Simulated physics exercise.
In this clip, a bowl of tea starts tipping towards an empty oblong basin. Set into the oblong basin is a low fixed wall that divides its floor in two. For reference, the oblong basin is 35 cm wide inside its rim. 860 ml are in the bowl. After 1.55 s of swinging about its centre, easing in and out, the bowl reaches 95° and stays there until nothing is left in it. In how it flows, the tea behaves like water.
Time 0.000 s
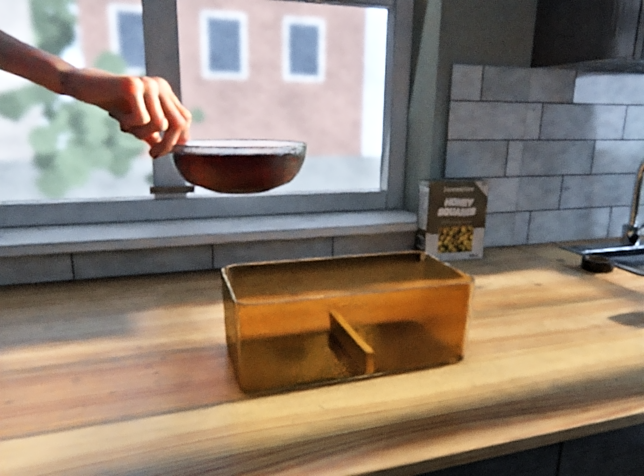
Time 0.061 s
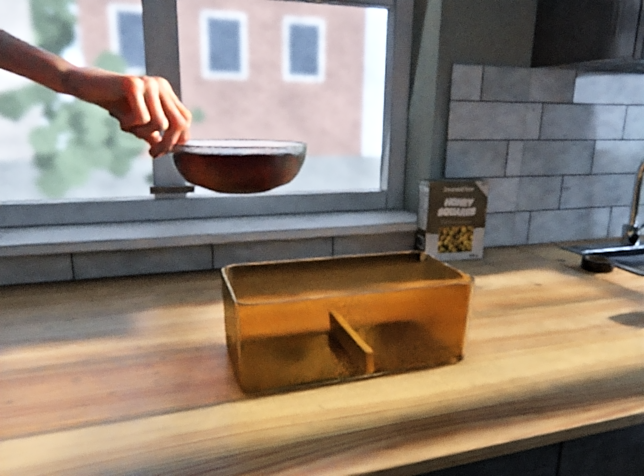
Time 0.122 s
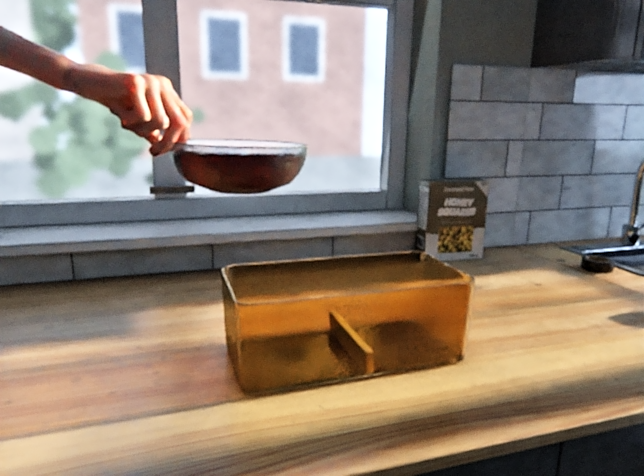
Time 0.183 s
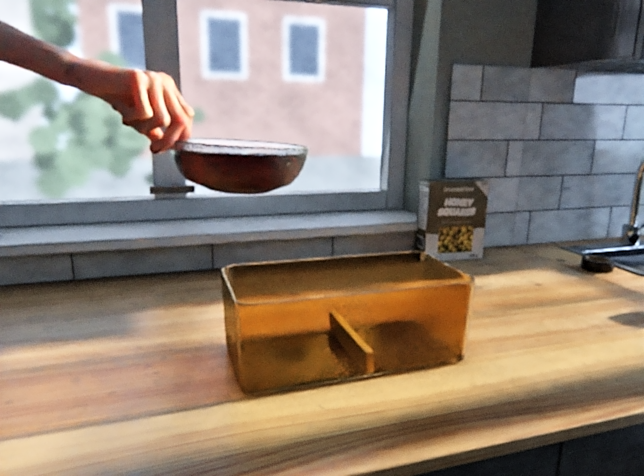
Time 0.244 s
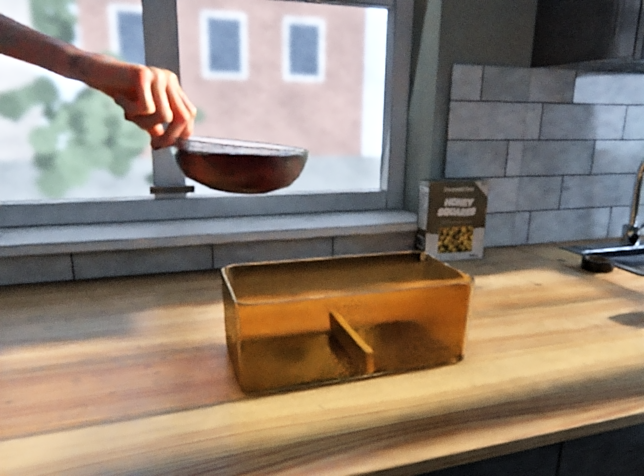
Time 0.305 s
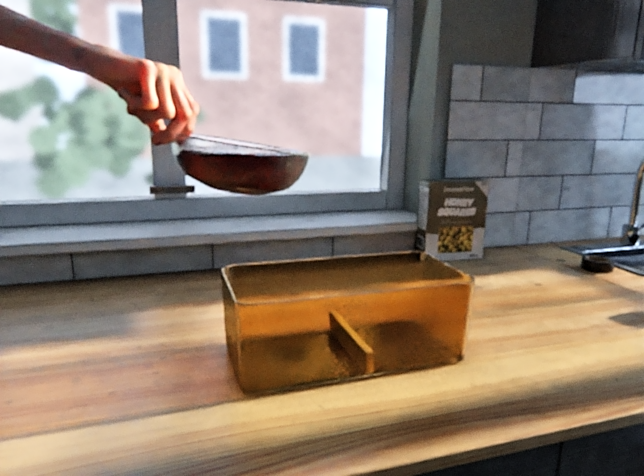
A hand reaches in from the left in front of a kitchen window, seen from a level, slightly raised view across a wooden worktop. It holds a glass bowl of dark reddish-brown tea above an empty amber oblong basin with a low divider, while a box and grey tiles stand behind. The bowl stays nearly level, then tilts slightly down to the right, and the camera stays still.
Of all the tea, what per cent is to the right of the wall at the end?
I would say 56 percent.
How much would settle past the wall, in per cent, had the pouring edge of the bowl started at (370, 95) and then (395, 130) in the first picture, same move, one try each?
Roughly 80 per cent the first time and 60 per cent the second.
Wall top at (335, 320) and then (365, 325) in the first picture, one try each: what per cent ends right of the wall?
75 then 25 %.
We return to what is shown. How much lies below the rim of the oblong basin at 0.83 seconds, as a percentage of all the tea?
Fraction in basin: Approx. 26%.
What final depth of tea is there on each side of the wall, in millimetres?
Left part about 14 mm deep, right part about 20 mm deep.
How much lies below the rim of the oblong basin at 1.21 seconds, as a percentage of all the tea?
Some 92 per cent.
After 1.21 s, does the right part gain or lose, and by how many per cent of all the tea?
Its share decreases, some 1 in a hundred.
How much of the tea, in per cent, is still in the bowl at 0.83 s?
About 38 per cent.
Then, 0.83 s in, the tilt is 53° and 39 per cent is still to pour, 8 is left of the wall and 18 right of it.
Then, 1.21 s in, the tilt is 84° and 3 per cent is still to pour, 34 is left of the wall and 57 right of it.
Then, 1.61 s in, the tilt is 95° and 0 per cent is still to pour, 43 is left of the wall and 56 right of it.
Then, 2.05 s in, the tilt is 95° and 0 per cent is still to pour, 43 is left of the wall and 56 right of it.
Finally, 43 per cent lies left of the wall, 56 right of it and 1 outside.
